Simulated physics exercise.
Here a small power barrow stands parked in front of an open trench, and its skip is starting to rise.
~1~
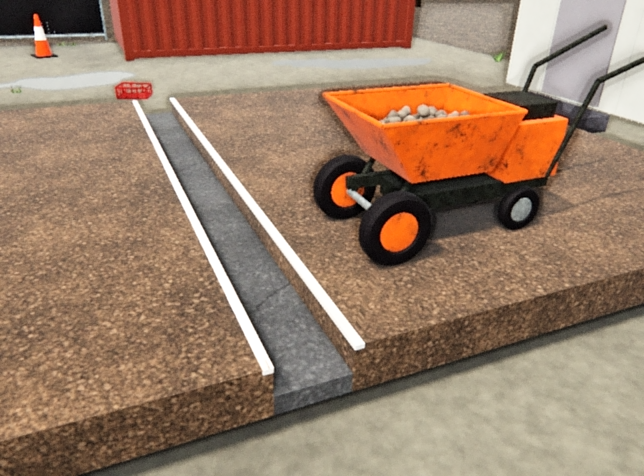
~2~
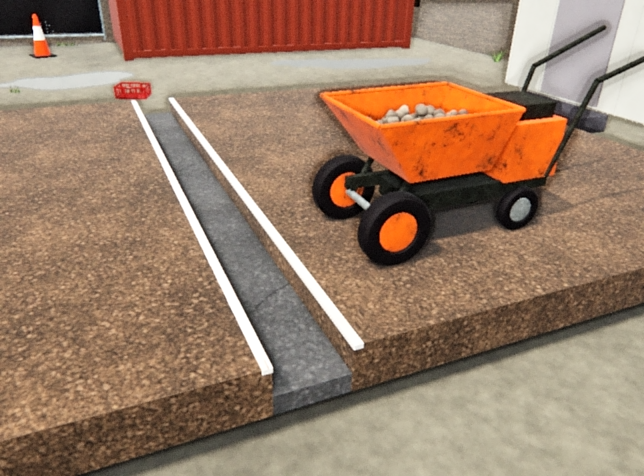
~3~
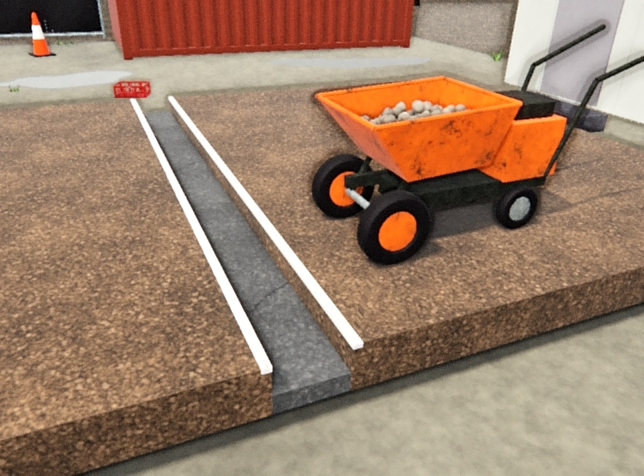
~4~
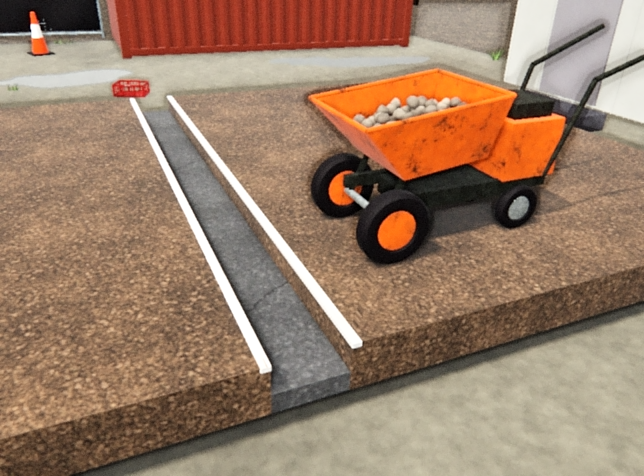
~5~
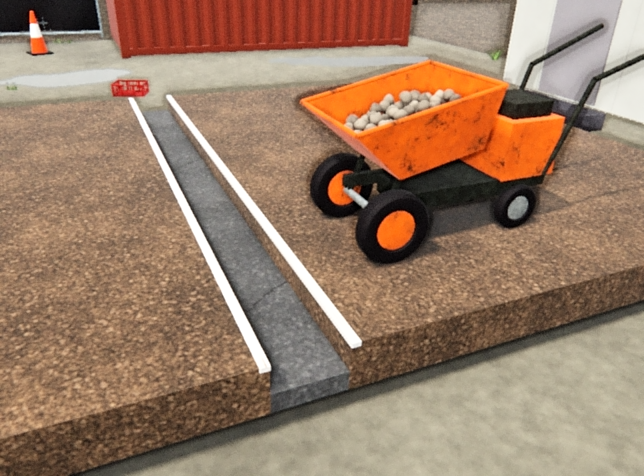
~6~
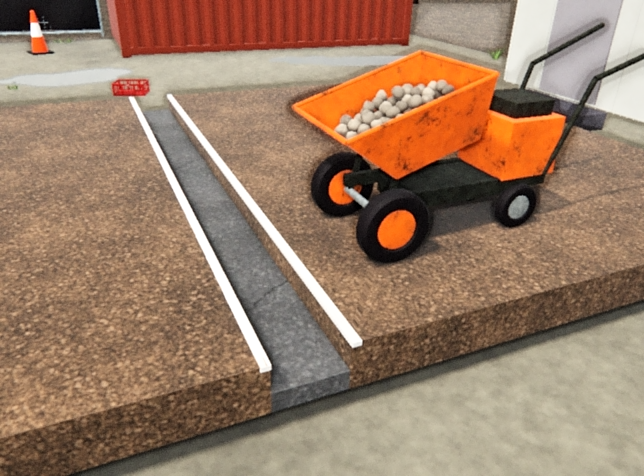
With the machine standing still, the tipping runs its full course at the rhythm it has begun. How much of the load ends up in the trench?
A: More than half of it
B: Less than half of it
A, more than half of it.
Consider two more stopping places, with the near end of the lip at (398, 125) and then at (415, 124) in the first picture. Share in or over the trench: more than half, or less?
Stop 1: Beyond half. Stop 2: Beyond half.
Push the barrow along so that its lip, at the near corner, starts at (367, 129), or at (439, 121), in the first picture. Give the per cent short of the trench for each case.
About 0 percent the first time, about 20 percent the second.
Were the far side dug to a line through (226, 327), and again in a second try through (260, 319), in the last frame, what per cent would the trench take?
Roughly 90 % and 50 %.
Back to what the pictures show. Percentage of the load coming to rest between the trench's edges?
My estimate is some 75 %.
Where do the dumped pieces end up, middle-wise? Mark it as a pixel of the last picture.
Close to (237, 270), more or less.
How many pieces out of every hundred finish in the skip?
0 per cent, roughly.
Just after the last frame, skip tipped steeply; every one in the skip.
A moment on, skip tipped right over; almost all in the skip; about a tenth in or heaped over the trench; just a few falling.
Further on, skip tipped right over; roughly a quarter in the skip; roughly two thirds in or heaped over the trench; roughly a quarter beyond it.
When it is over, skip tipped right over; the larger part in or heaped over the trench; roughly a quarter beyond it.
